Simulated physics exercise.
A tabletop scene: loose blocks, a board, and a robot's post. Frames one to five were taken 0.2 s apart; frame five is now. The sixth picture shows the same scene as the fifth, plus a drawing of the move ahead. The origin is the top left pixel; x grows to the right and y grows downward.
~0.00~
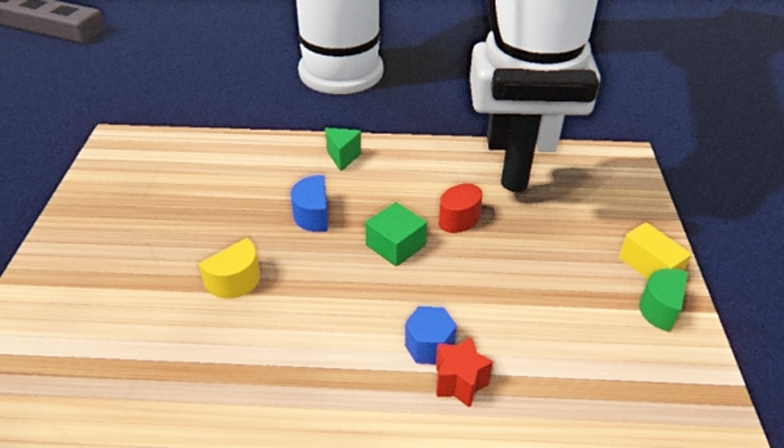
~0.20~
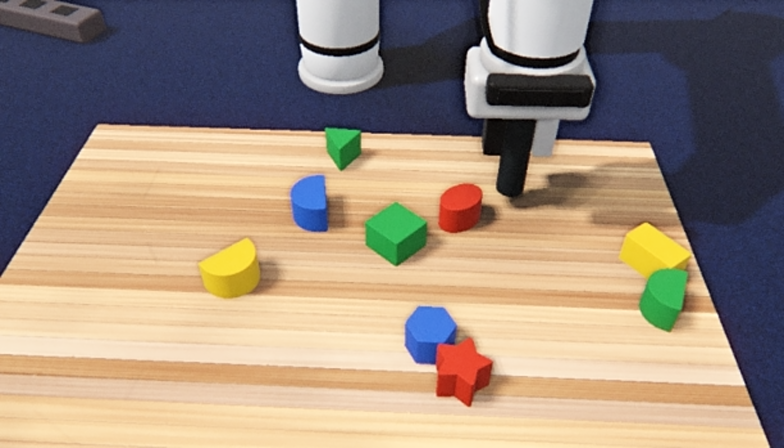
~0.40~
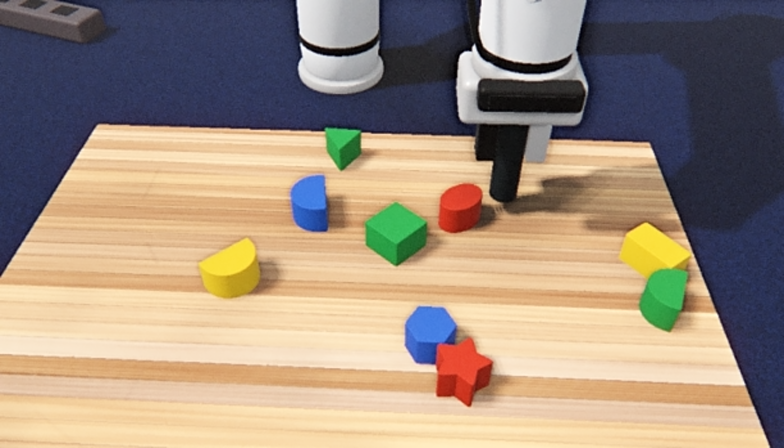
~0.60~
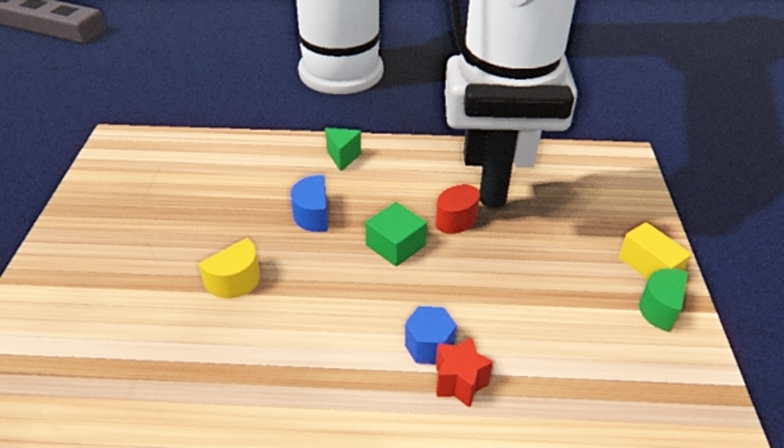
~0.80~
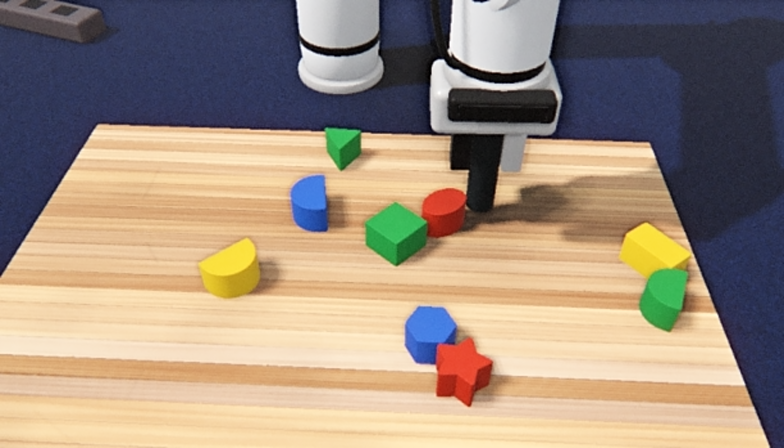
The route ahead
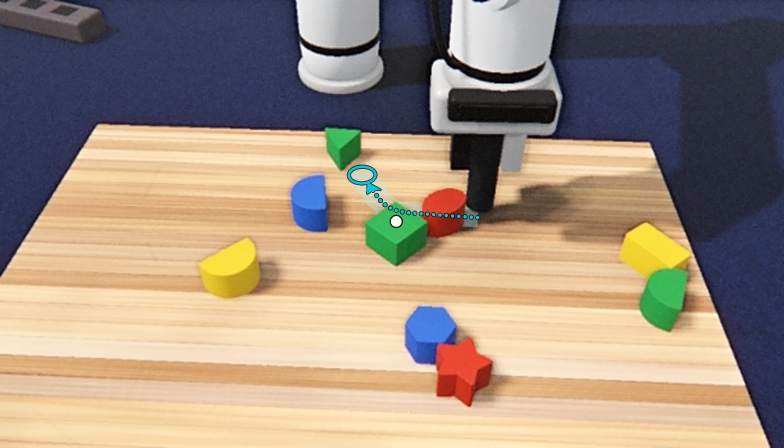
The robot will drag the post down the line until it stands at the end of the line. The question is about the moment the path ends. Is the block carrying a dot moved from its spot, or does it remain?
At the end of the path, it will have moved.
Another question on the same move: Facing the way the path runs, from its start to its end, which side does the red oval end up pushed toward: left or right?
My answer: Left.
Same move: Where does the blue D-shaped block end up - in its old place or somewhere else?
It holds its position.
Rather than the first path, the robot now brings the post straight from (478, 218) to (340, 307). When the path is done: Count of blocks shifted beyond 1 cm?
Two will move.
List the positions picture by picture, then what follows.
In the first picture, lower end of the post at (514, 184), tops of blocks, blue D-shaped block at (310, 192), green three-sided block at (342, 136), green square block at (396, 221), red oval at (462, 196).
In the second picture, post at (510, 189), blocks as before.
In the third picture, post at (503, 194), blocks as before.
In the fourth picture, post at (493, 199), red oval at (459, 197).
In the fifth picture, post at (479, 204), blue D-shaped block at (310, 192), green three-sided block at (342, 136), green square block at (396, 221), red oval at (445, 201).
The drawn path runs from (478, 218) by way of (427, 214) and (383, 203) to (362, 175); the dot is on the green square block.
The first path, step by step. One third of the way, post at (428, 200); green square block at (380, 233); red oval at (403, 206), turned 55° anticlockwise.
Two thirds of the way, post at (382, 188); green square block at (373, 238); red oval at (379, 206), turned 95° anticlockwise.
At the end, post at (362, 161); blue D-shaped block not moved; green three-sided block not moved; green square block at (373, 238); red oval at (379, 206), turned 95° anticlockwise.
